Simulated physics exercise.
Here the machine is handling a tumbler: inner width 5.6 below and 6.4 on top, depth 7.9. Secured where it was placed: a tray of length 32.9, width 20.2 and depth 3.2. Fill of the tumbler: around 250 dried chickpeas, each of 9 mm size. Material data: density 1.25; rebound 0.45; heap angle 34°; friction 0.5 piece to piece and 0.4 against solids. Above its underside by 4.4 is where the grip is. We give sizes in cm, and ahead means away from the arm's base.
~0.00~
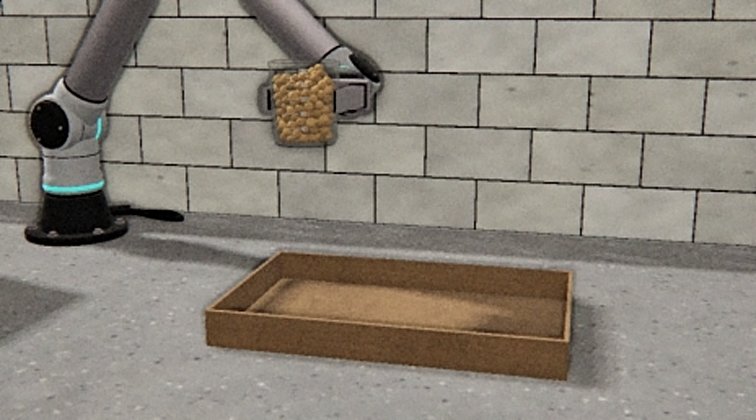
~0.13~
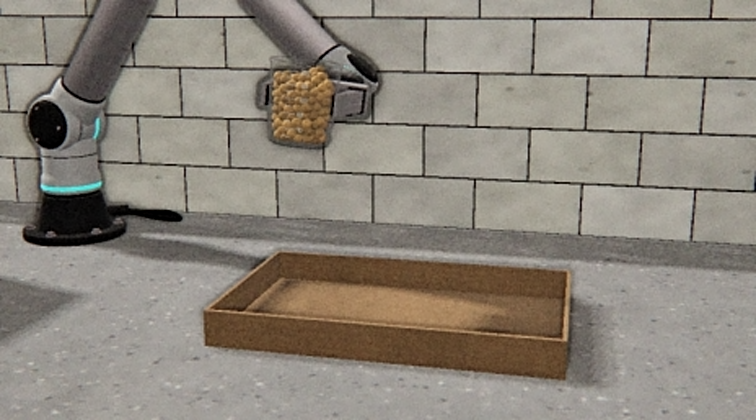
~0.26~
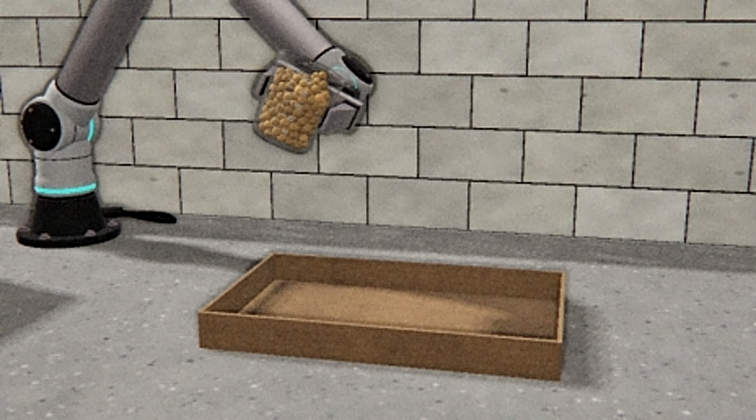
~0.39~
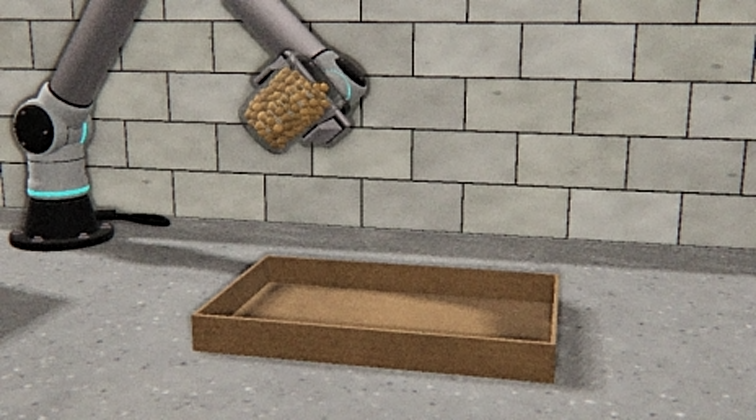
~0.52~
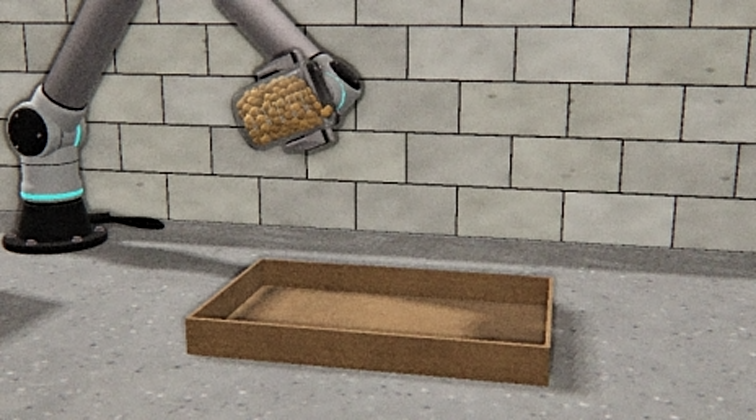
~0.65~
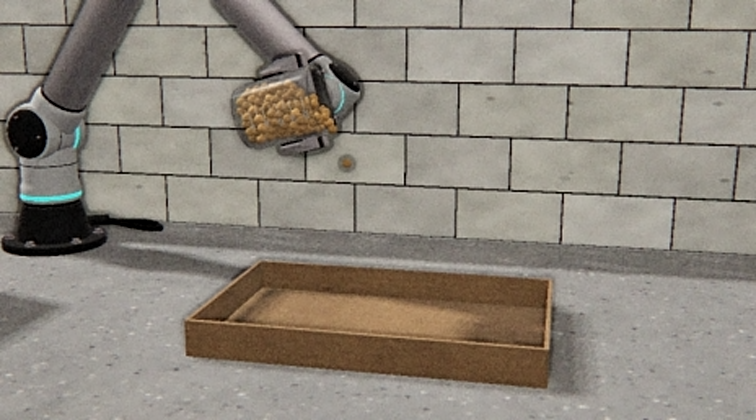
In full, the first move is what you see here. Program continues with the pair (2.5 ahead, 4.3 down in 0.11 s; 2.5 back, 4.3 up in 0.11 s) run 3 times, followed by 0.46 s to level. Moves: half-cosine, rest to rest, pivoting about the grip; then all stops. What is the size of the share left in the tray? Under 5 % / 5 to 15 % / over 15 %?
Over 15 %.
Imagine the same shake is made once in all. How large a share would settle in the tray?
Roughly 15 percent.
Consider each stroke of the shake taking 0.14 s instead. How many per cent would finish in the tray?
About 20 per cent, then.
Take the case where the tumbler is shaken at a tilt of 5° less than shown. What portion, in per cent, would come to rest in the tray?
Then about 25 per cent.
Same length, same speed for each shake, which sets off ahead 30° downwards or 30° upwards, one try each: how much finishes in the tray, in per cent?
You'd get about 55 per cent with the first setting and about 95 per cent with the second.
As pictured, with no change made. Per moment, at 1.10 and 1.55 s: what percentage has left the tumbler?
Taking the two times in order, I'd say 25 and then 30 per cent.
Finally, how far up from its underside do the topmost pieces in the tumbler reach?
I'd put it at close to 7.0 centimetres.
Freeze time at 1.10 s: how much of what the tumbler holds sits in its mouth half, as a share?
Mouth half: Close to 40 per cent.
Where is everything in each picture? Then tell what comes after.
Tumbler middle at (305, 104), level; upper third of the load around (306, 86), from x 280 to 330, top at y 70; 247 in the tumbler, in the first frame.
Tumbler middle at (302, 104), tilted 7° forward; upper third of the load around (303, 86), from x 275 to 330, top at y 70, in the second frame.
Tumbler middle at (296, 105), tilted 26° forward; upper third of the load around (298, 88), from x 265 to 325, top at y 70, in the third frame.
Tumbler middle at (288, 106), tilted 49° forward; upper third of the load around (291, 91), from x 250 to 325, top at y 70, in the fourth frame.
Tumbler middle at (281, 108), tilted 68° forward; upper third of the load around (282, 95), from x 240 to 330, top at y 80, in the fifth frame.
Tumbler middle at (281, 109), tilted 75° forward; upper third of the load around (279, 98), from x 240 to 345, top at y 85; 246 in the tumbler, 1 in flight or on a rim, in the sixth frame.
After 1.10 s, tilted 75° forward, highest piece 24 above the table; 190 in the tumbler, 31 in the tray, 26 in flight or on a rim.
After 1.55 s, tilted 36° forward, highest piece 24 above the table; 168 in the tumbler, 77 in the tray, 2 in flight or on a rim.
After 1.97 s, level, highest piece 25 above the table; 168 in the tumbler, 79 in the tray.
After 3.02 s, level, highest piece 25 above the table; 168 in the tumbler, 79 in the tray.
At rest, 168 in the tumbler, 79 in the tray. That is 32 % in the tray.
